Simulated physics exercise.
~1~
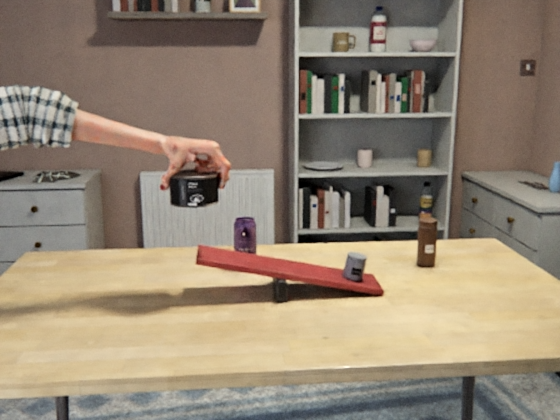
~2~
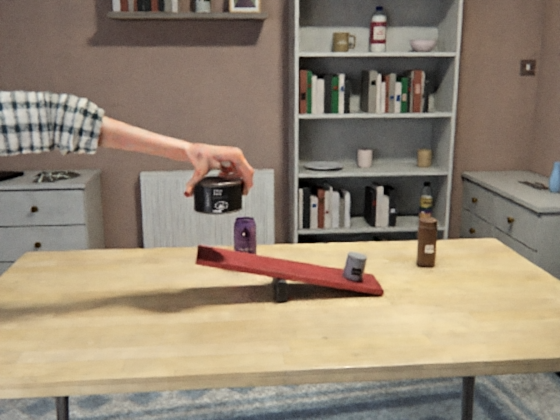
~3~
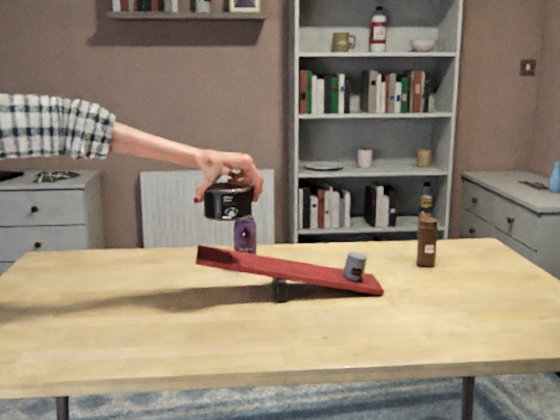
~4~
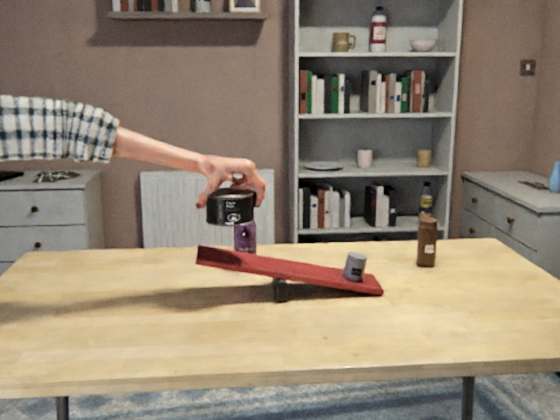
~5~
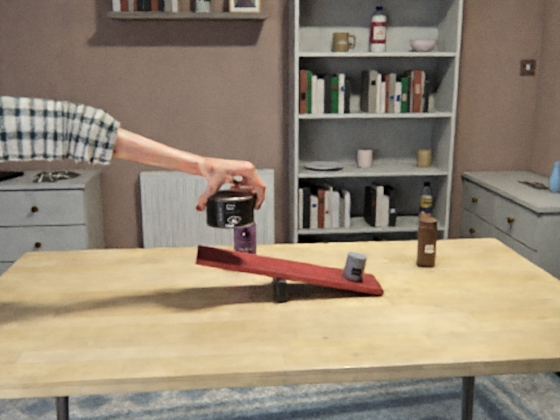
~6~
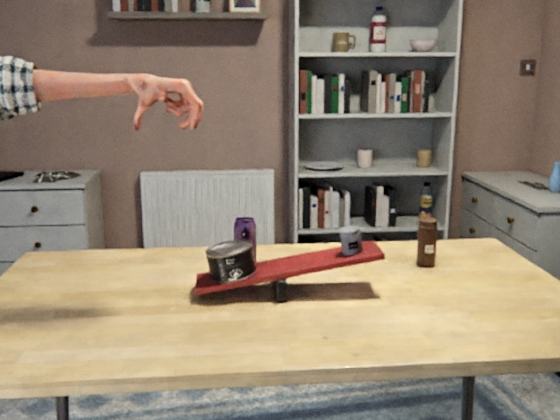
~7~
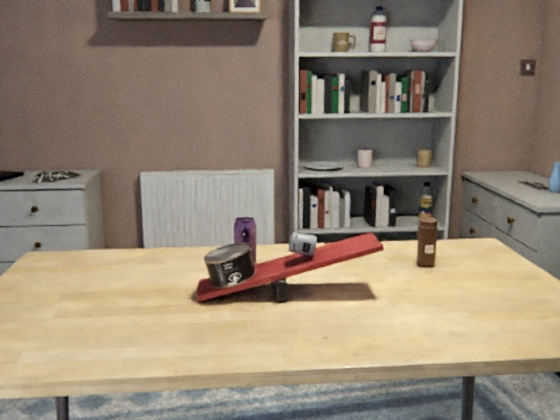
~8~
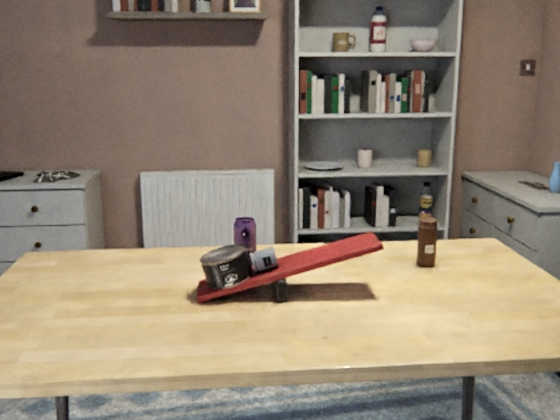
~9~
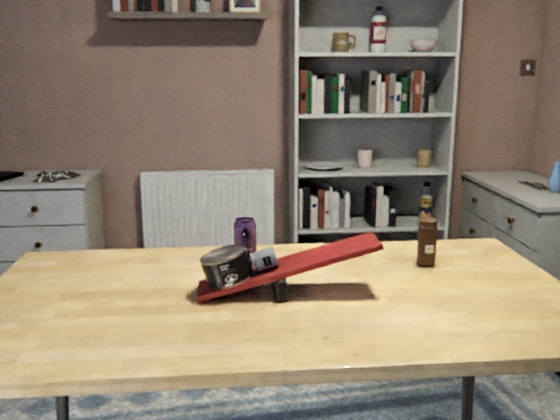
A black tub was held by a hand over the raised left end of a red plank see-saw and let go, tipping the plank left, and the small grey shaker toppled and slid down to rest against the tub.
